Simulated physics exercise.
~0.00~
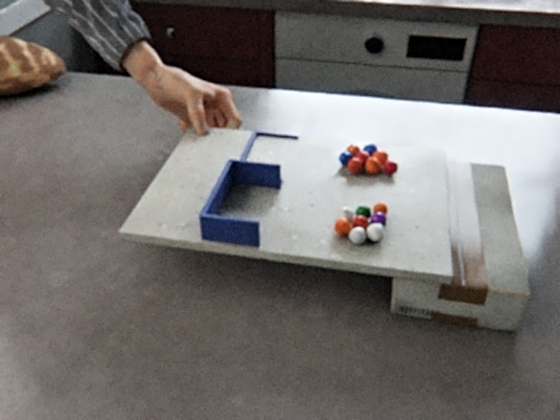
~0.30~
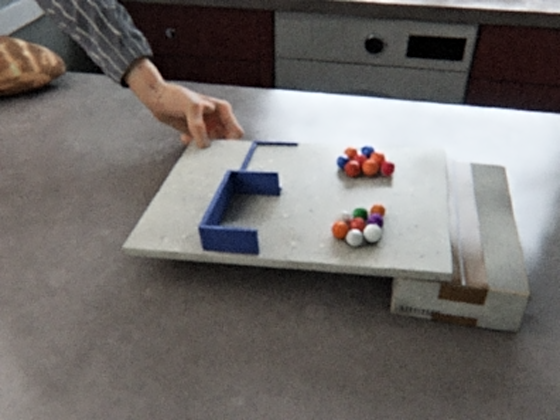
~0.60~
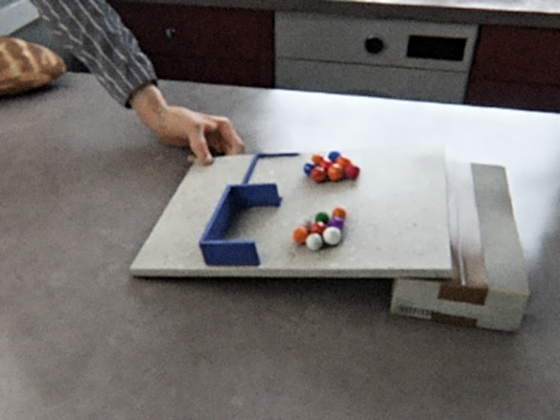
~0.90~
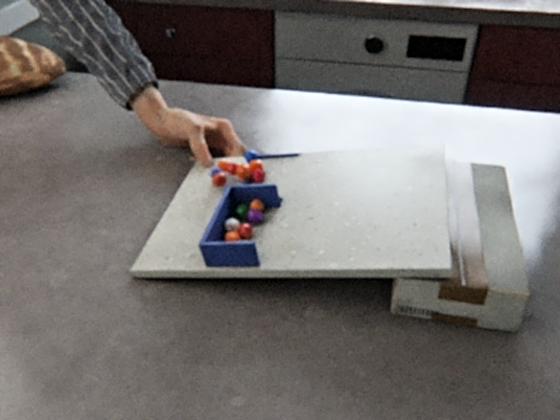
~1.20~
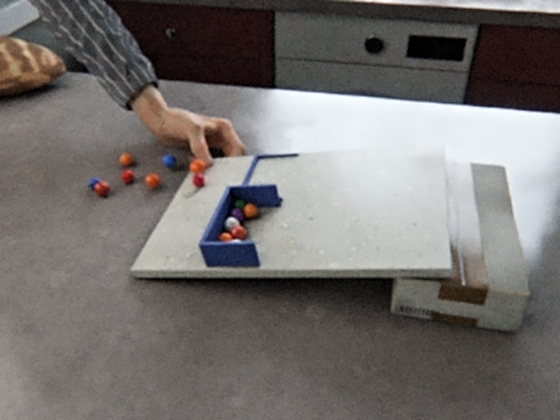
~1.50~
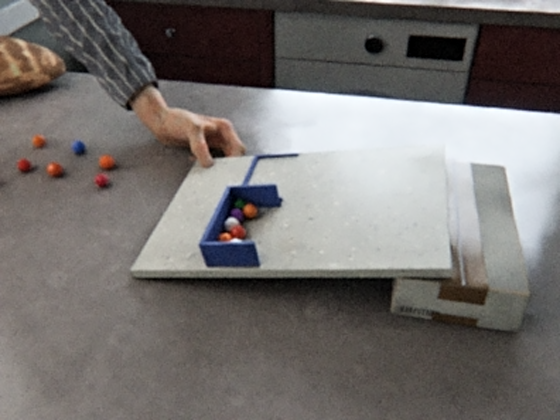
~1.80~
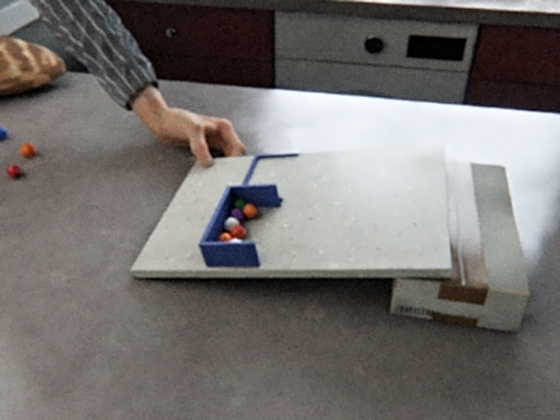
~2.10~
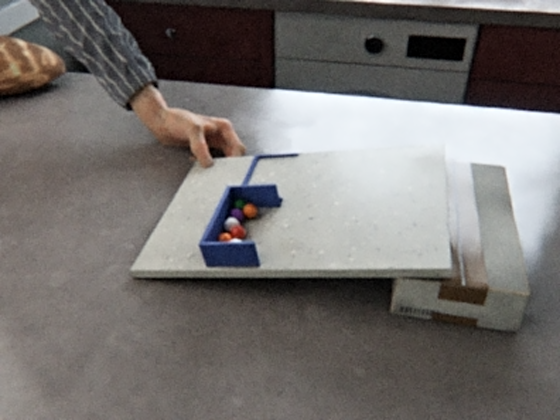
On a grey counter, a hand lowers a tilted board; coloured balls roll left, one cluster caught by a blue fence, the other rolling away.
